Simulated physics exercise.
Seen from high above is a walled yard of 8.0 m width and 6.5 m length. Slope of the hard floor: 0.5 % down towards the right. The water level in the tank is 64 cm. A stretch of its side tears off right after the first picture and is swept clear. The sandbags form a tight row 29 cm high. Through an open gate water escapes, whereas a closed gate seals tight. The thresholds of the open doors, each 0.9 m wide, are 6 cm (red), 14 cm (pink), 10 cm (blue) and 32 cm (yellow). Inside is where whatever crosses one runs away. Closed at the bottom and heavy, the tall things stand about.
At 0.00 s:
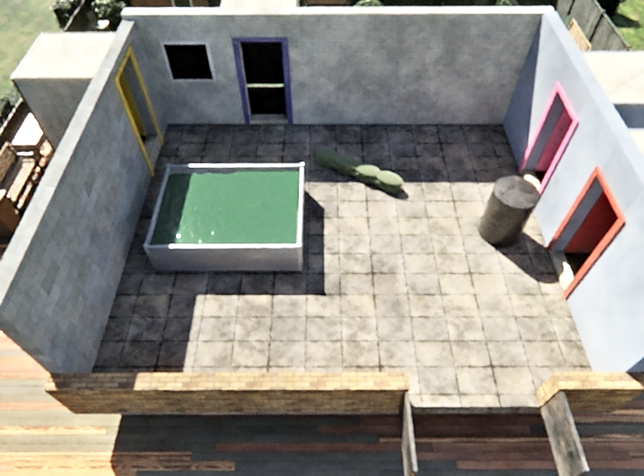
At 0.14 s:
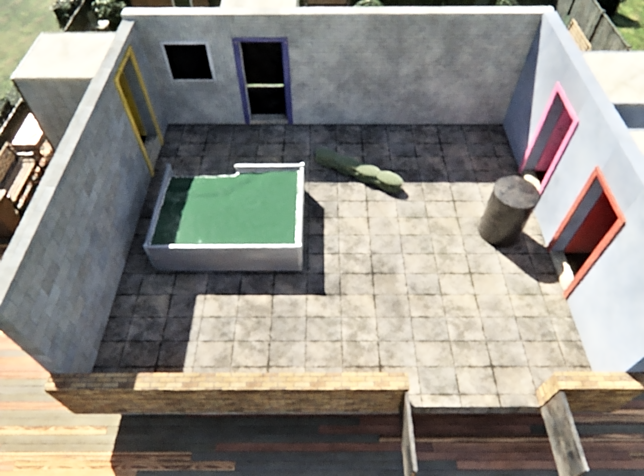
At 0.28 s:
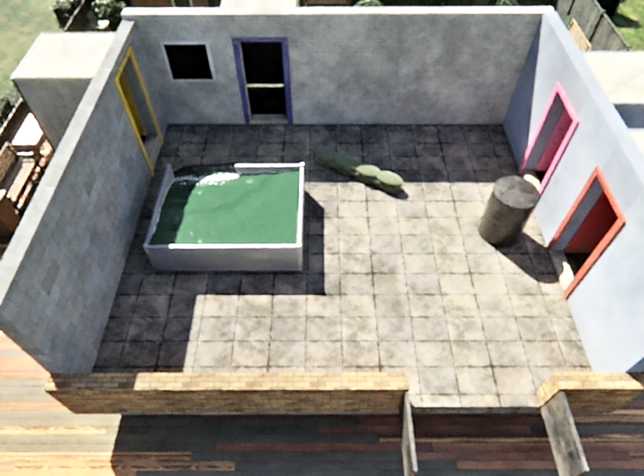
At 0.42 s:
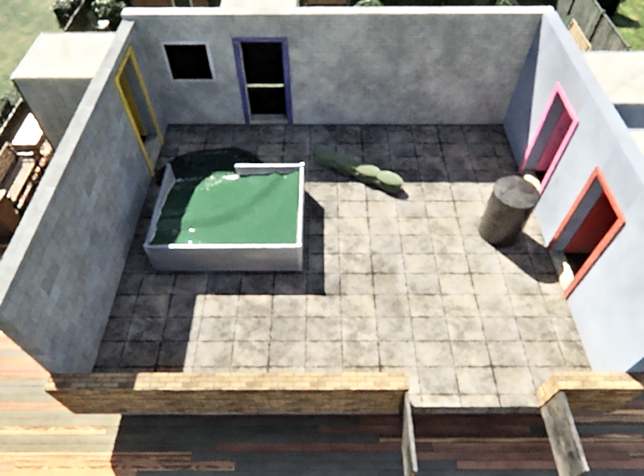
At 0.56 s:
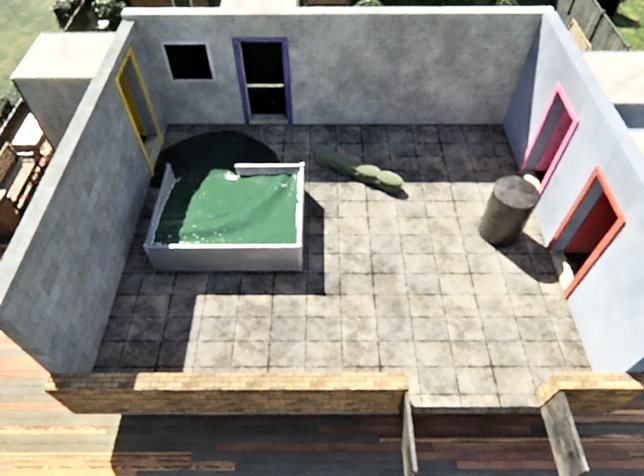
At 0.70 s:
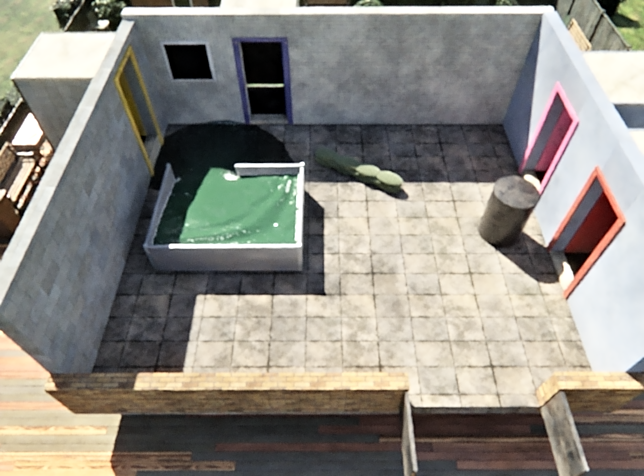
A walled, paved yard held a white tank of green water; part of its far side vanished, the water sloshed and rippled, and a dark wet patch spread across the paving behind it.
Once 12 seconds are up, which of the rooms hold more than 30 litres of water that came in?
Red door: The total remains smaller than the cap, pink door: The total remains smaller than the cap, blue door: The total grows larger than the cap, yellow door: The total remains smaller than the cap.
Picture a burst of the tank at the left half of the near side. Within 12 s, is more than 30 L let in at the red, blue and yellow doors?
Door red goes beyond, door blue stays within, door yellow stays within.
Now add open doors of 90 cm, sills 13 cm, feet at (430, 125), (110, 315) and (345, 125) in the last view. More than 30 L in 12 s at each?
Check each in turn: The first fails, the second fails, the third fails.
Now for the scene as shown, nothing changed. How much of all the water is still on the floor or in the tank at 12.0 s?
Some 88 out of every hundred parts.
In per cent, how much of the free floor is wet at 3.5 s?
35 %.
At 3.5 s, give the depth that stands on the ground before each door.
Red 0 cm, pink 0 cm, blue 19 cm, yellow 26 cm.
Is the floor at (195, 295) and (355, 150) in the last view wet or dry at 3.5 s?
I'd call them spared and then drenched.
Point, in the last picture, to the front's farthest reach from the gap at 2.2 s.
(380, 124).
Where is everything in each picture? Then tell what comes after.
The tank at (230, 206) is whole and still, 64 cm deep, in the first frame.
The front is at a hidden place, 0.7 m from the gap on the tank's far side; 0.2 m2 of floor is under water; 64 cm left at the back of the tank, in the second frame.
Water pours out on the tank's far side and has run 1.0 m, to a hidden place; typically 10 cm deep outside, 64 cm at the tank's back, in the third frame.
Water pours out on the tank's far side and has run 1.3 m, to (237, 151); typically 8 cm deep outside, 64 cm at the tank's back, in the fourth frame.
The front is at (235, 134), 1.9 m from the gap on the tank's far side; 3.8 m2 of floor is under water; 61 cm left at the back of the tank, in the fifth frame.
The front is at (247, 124), 2.3 m from the gap on the tank's far side; 5.1 m2 of floor is under water; 56 cm left at the back of the tank, in the sixth frame.
After 1.4 s water covers 15 % of the floor and is deepest (56 cm) near (169, 124); red door not reached, pink door not reached, blue door 21 cm at the sill, 13 L in, yellow door 24 cm at the sill, 0 L in.
After 2.2 s water covers 15 % of the floor and is deepest (44 cm) near (194, 144); red door not reached, pink door not reached, blue door 21 cm at the sill, 57 L in, yellow door 32 cm at the sill, 1 L in.
After 3.5 s water covers 35 % of the floor and is deepest (28 cm) near (209, 149); red door not reached, pink door not reached, blue door 19 cm at the sill, 121 L in, yellow door 26 cm at the sill, 6 L in.
After 7.0 s water covers 75 % of the floor and is deepest (17 cm) near (506, 215); red door 6 cm at the sill, 0 L in, pink door 14 cm at the sill, 6 L in, blue door 13 cm at the sill, 183 L in, yellow door 15 cm at the sill, 7 L in.
After 12.0 s water covers 95 % of the floor and is deepest (12 cm) near (506, 215); red door 5 cm at the sill, 2 L in, pink door 10 cm at the sill, 7 L in, blue door 7 cm at the sill, 190 L in, yellow door 7 cm at the sill, 7 L in.
